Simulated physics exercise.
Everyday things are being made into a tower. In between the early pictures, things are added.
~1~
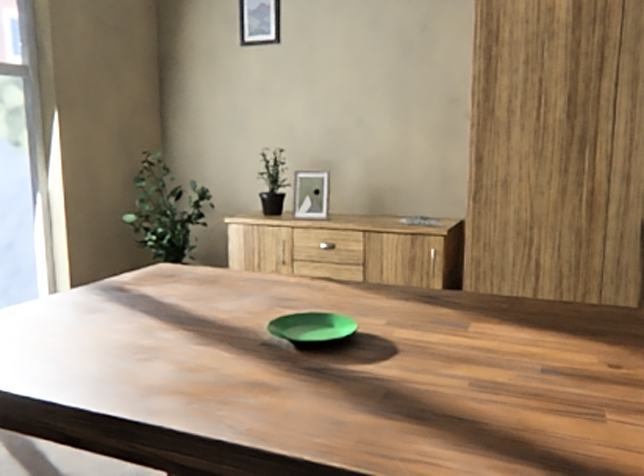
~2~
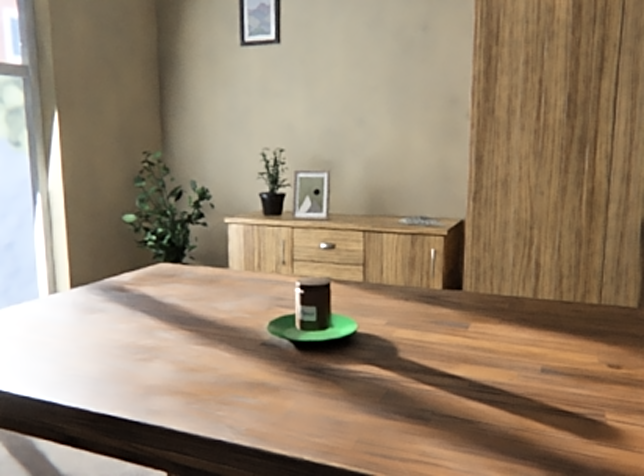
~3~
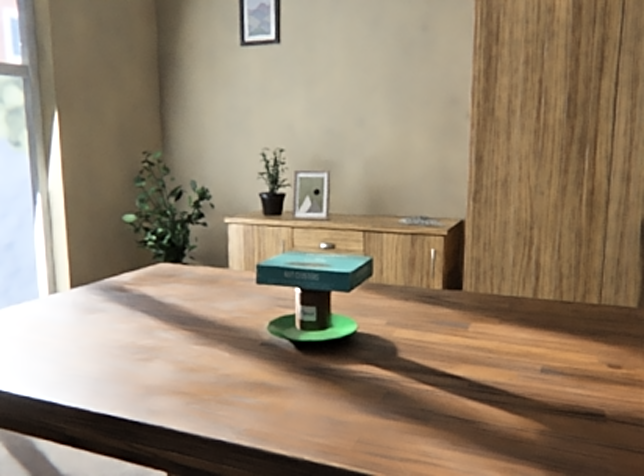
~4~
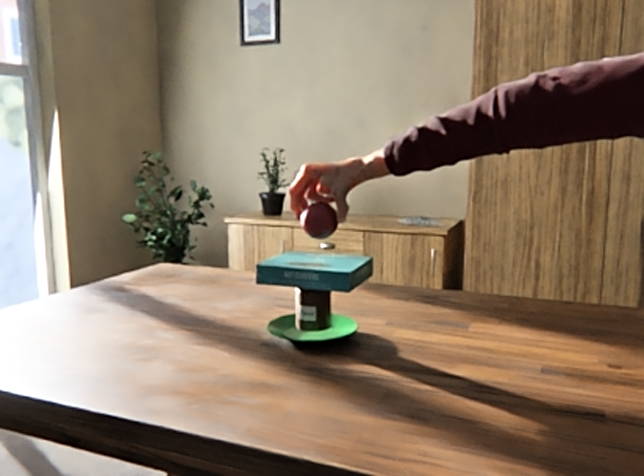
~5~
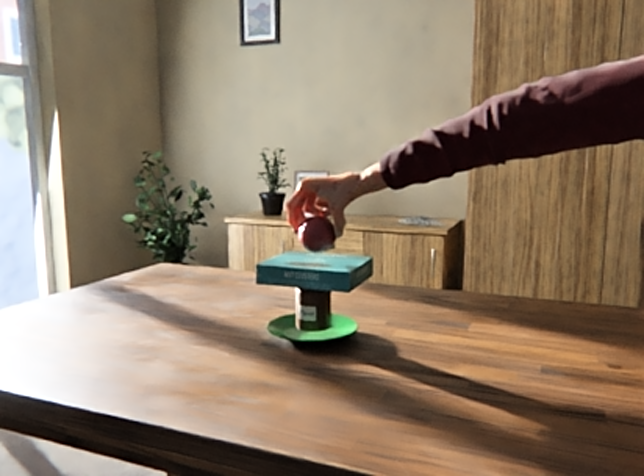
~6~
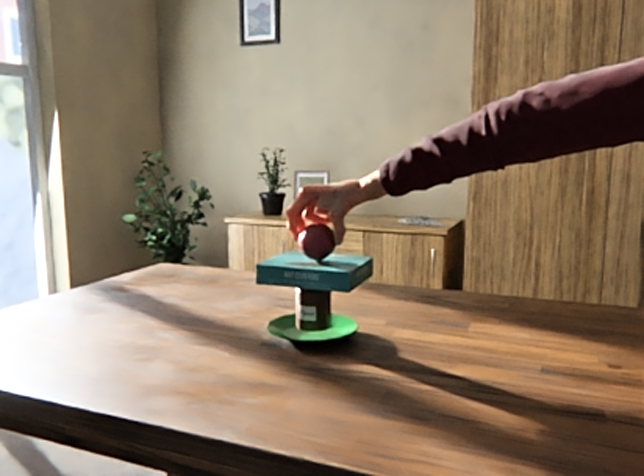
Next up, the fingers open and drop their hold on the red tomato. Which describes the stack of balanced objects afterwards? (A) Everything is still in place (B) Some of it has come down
A.
Then, 0.70 s on from there, no change.
Then, 1.60 s on from there, red tomato resting near (317, 242).
In the end, all 4 unmoved. At the end, from the last picture's camera, red tomato near (317, 242). The pile keeps its balance.
